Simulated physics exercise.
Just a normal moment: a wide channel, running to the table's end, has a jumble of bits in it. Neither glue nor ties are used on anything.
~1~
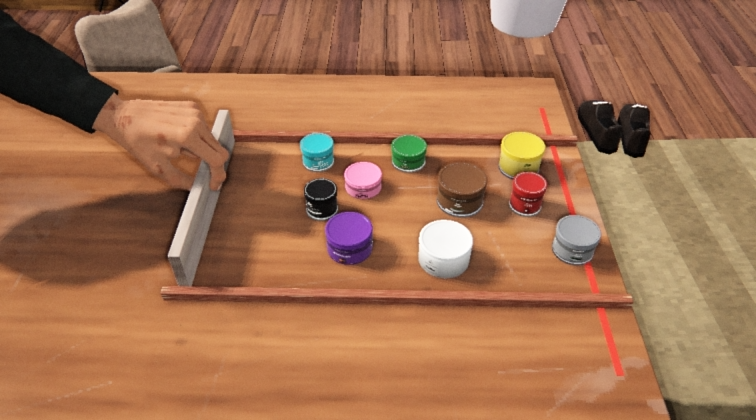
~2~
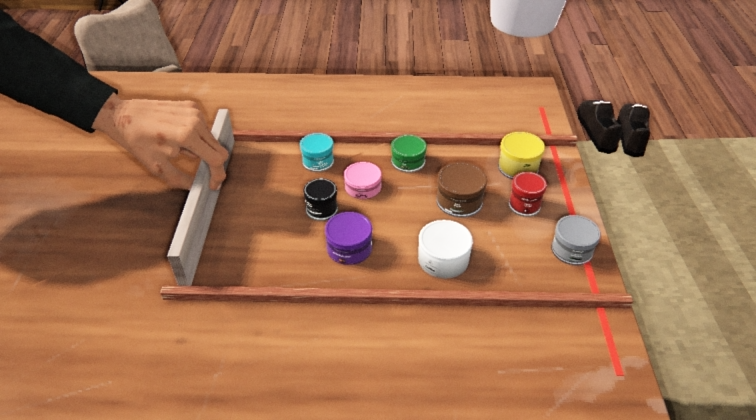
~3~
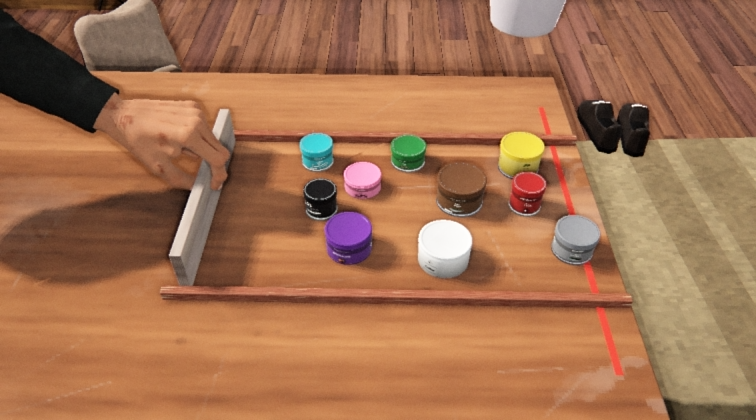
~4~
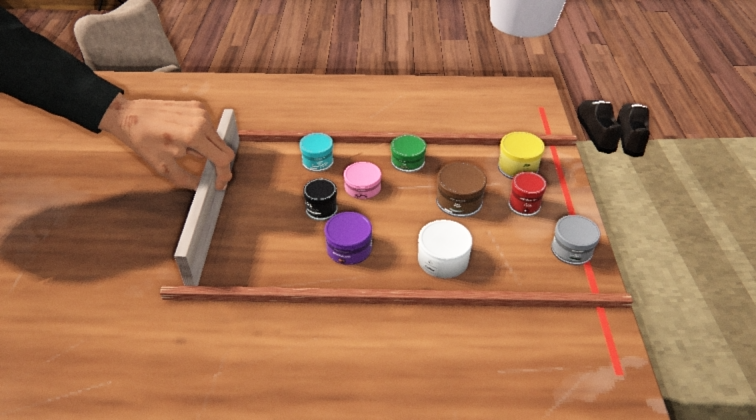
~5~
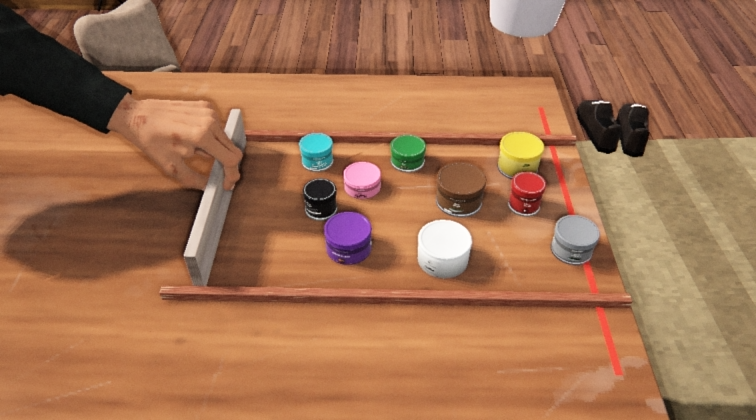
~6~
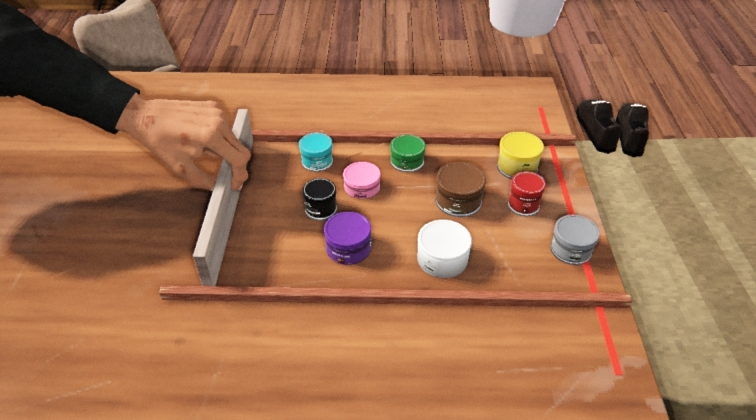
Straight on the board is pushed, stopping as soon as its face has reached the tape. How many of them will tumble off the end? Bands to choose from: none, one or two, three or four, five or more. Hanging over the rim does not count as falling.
Final answer: Five or more.
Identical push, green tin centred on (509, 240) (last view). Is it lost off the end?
From that start, the object then does not stay.
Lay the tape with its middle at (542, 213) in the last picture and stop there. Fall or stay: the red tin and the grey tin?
Red tin down, grey tin down.
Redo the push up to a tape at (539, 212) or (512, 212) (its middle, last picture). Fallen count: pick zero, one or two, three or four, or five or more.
Well, the first gives 1 or 2 and the second gives 1 or 2.
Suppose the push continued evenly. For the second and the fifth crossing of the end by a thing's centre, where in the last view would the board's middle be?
I'd say close to (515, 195), and after that close to (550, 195).
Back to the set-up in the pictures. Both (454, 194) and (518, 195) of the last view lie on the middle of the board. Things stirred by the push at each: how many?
By then 9, and later 10.
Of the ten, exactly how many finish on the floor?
6, precisely.
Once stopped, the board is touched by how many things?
That comes to 4.
A little later, none off yet; grey tin at rest near (574, 240); yellow tin at rest near (520, 156); red tin at rest near (526, 194).
Next, none off yet; grey tin at rest near (574, 240); yellow tin shifted a little near (539, 157); red tin shifted about its own width near (555, 195).
When it is over, the number that fall off is five or more; down, green tin, white tub, brown pot, red tin, yellow tin and grey tin.
